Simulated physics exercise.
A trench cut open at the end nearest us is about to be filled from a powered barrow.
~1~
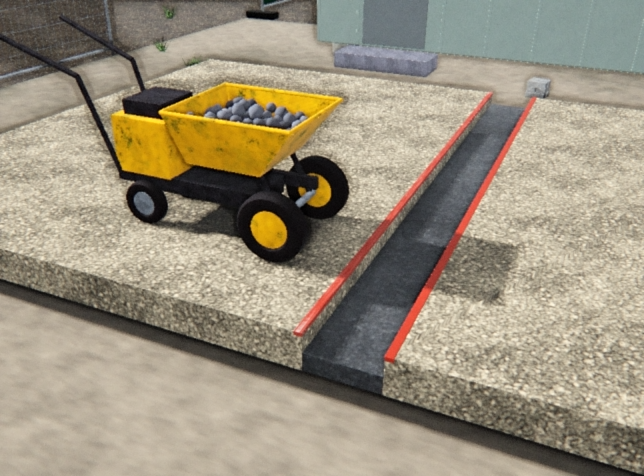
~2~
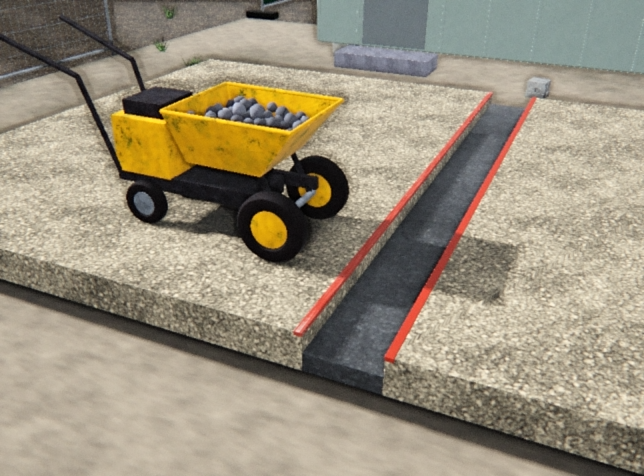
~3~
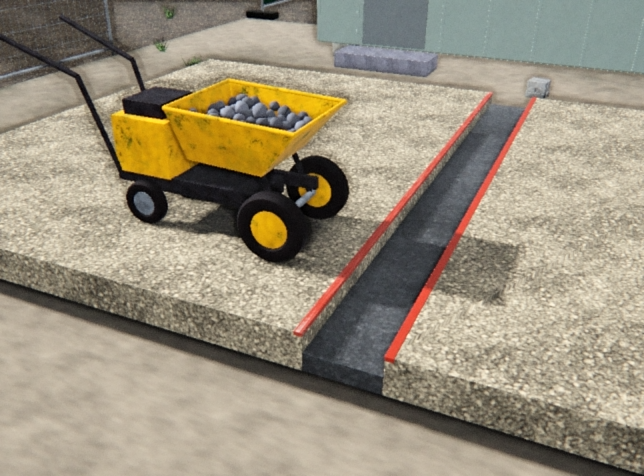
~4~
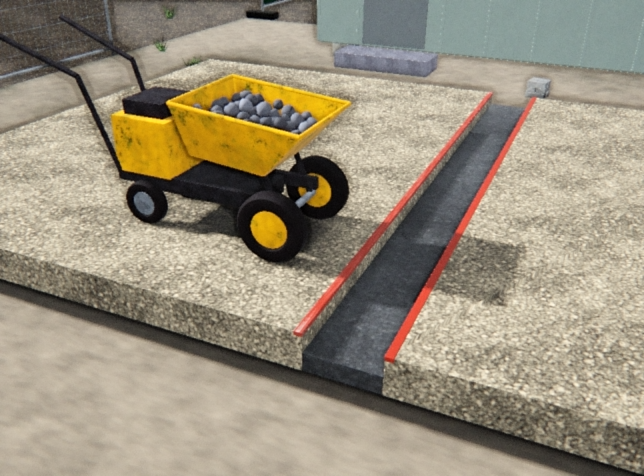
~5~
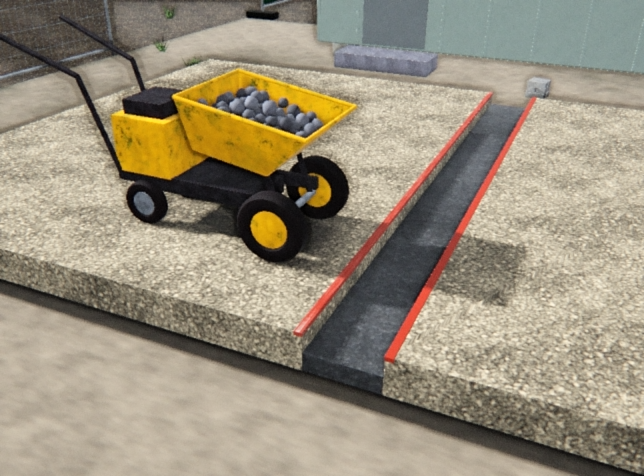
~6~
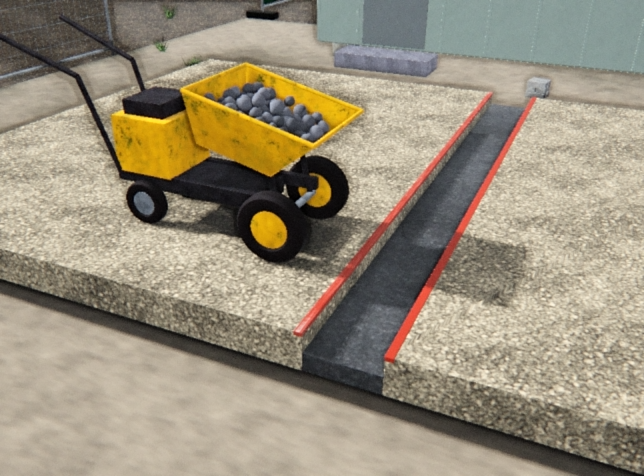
The yellow skip of a wheeled barrow, loaded with round grey cobbles, started out level and slowly tipped a little to the right, while the barrow stayed still beside a shallow, red-edged trench.
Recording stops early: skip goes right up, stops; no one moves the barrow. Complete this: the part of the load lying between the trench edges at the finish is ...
The larger part.
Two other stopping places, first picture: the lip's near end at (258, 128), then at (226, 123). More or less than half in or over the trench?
Well, parked at the first spot it'd be past the halfway mark, and at the second it'd be past the halfway mark.
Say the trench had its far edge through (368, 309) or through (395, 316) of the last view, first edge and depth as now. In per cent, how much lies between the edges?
Lab note: Try one about 20 %, try two about 50 %.
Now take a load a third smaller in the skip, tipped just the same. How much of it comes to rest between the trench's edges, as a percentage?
About 80 per cent.
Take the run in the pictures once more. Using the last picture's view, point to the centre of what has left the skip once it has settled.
Somewhere around (421, 268) in the final view.
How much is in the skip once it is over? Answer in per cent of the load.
I'd say close to 0 percent.
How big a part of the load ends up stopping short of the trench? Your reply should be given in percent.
My estimate is around 0 percent.
Soon after the last picture, skip tipped steeply; all in the skip.
A little later, skip tipped steeply; nearly all in the skip; a stray few in or heaped over the trench; a stray few falling.
Later still, skip tipped right over; about a quarter in the skip; about half in or heaped over the trench; about a quarter beyond it; a stray few falling.
By the end, skip tipped right over; about two thirds in or heaped over the trench; about a quarter beyond it.
